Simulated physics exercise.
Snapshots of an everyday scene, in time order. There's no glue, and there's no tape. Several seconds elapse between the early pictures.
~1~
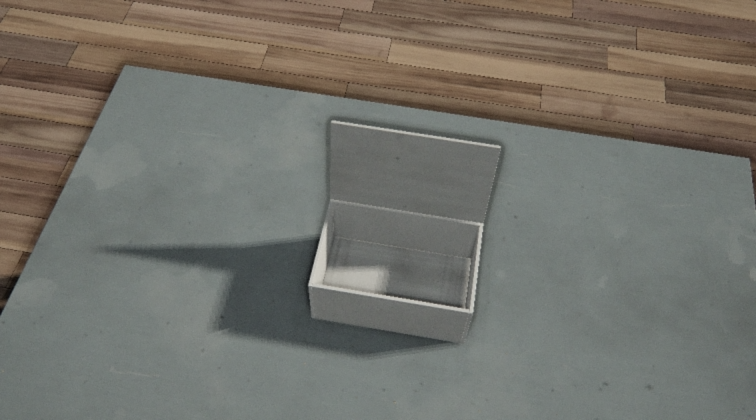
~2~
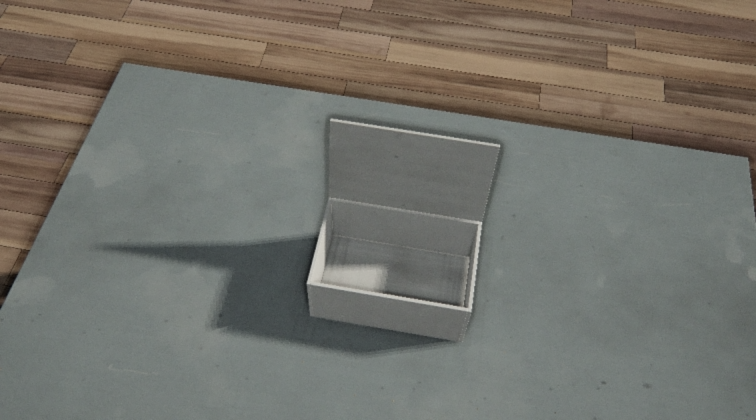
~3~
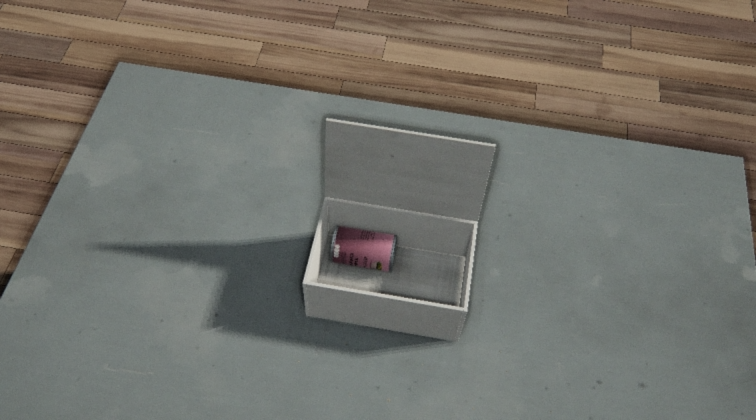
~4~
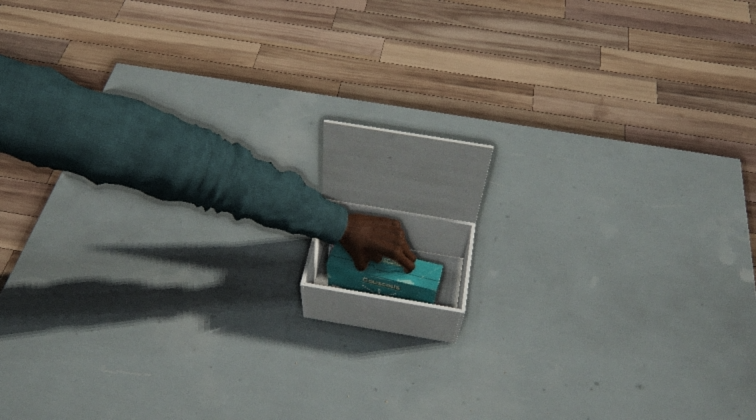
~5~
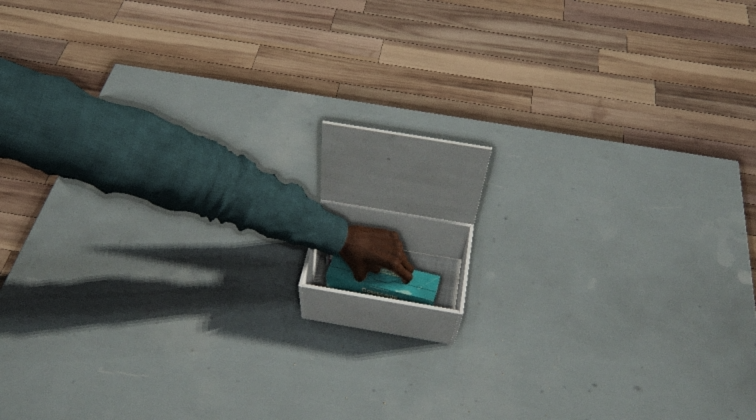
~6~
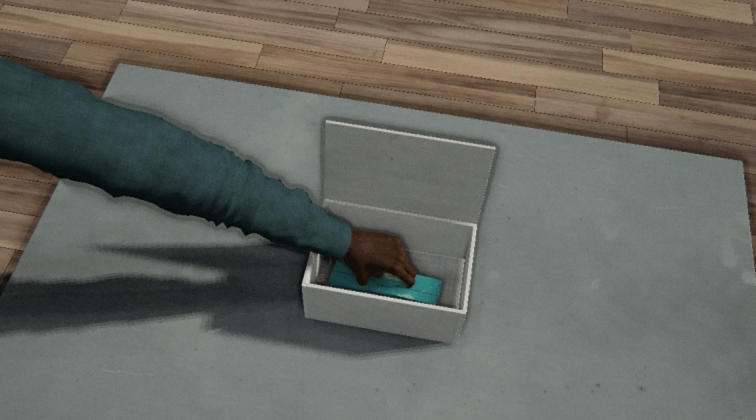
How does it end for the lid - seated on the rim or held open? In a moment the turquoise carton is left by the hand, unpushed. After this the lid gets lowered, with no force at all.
The lid meets the edge.
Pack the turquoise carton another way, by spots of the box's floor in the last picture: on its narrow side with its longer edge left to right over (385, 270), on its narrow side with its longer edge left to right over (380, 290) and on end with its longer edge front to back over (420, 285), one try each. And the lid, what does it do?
On the first go the lid comes to rest closed, on the second it comes to rest closed, on the third it is stopped short.
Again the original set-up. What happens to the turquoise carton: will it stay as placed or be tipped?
The turquoise carton keeps its pose.
Then, 1.20 s on from there, lid starting down.
Then, 1.60 s on from there, lid 57° above the rim.
Then, 1.80 s on from there, lid 37° above the rim.
Then, 2.00 s on from there, lid 14° above the rim.
In the end, lid shut; both unmoved. At the end, from the last picture's camera, turquoise carton near (385, 290).
